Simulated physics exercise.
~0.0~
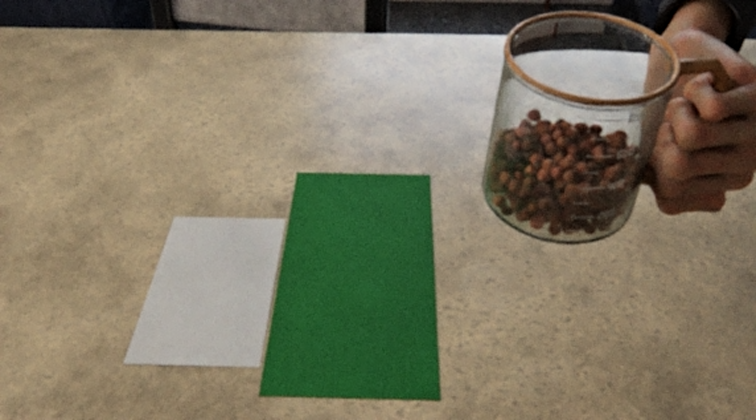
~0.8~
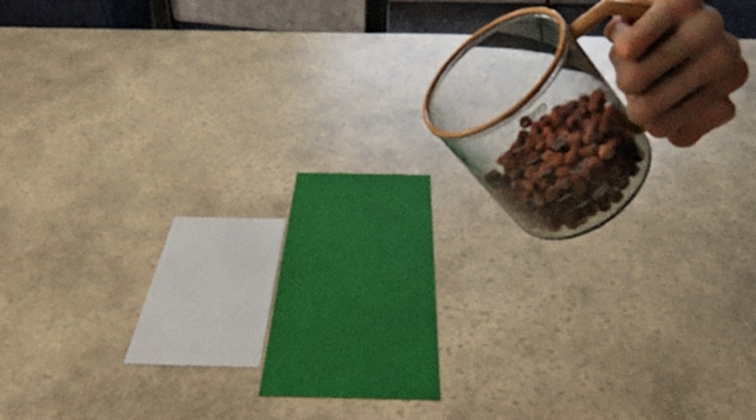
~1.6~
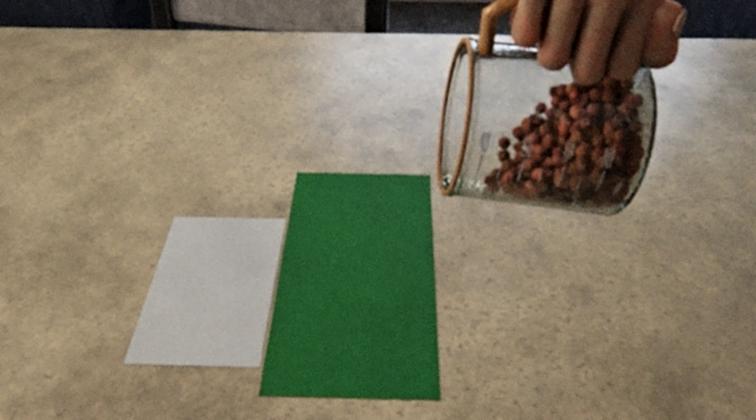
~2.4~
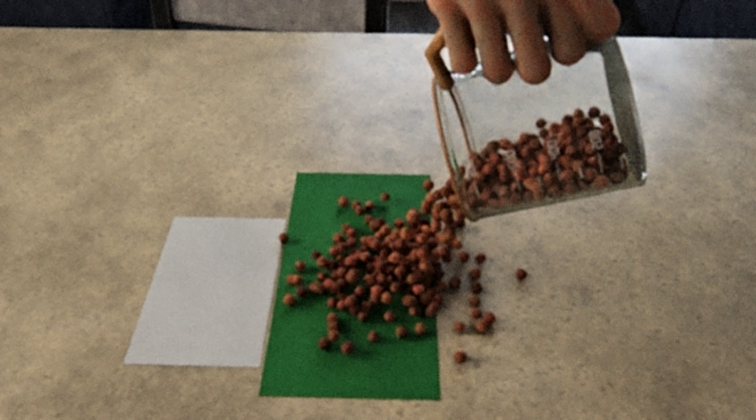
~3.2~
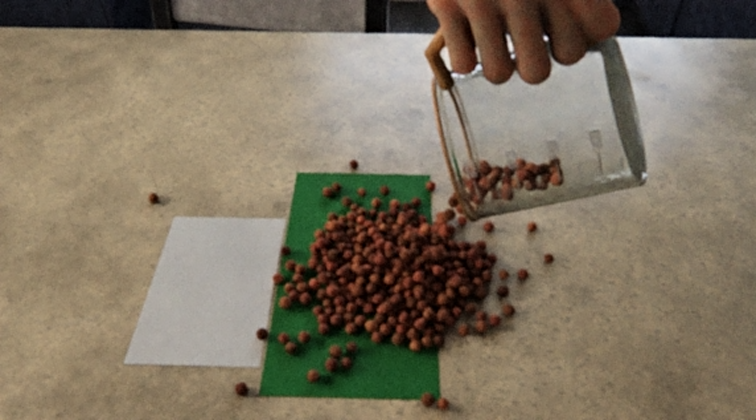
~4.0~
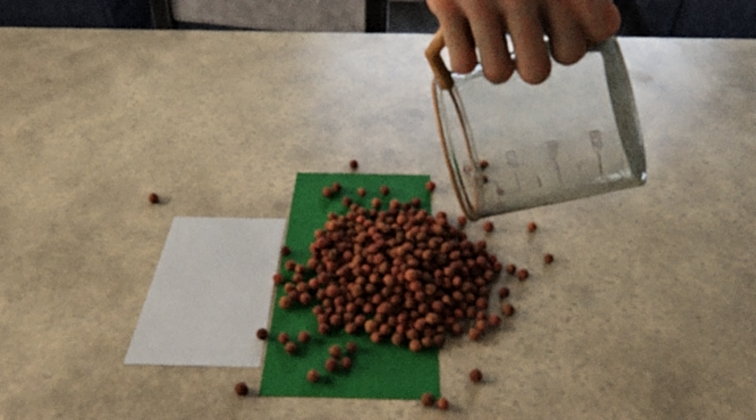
In this clip, a hand tips a glass jug of reddish-brown clay pellets over a table with a white mat and a green mat, pouring until the jug is empty; the pellets end heaped mostly on the green mat, with some spilled around it on the table.
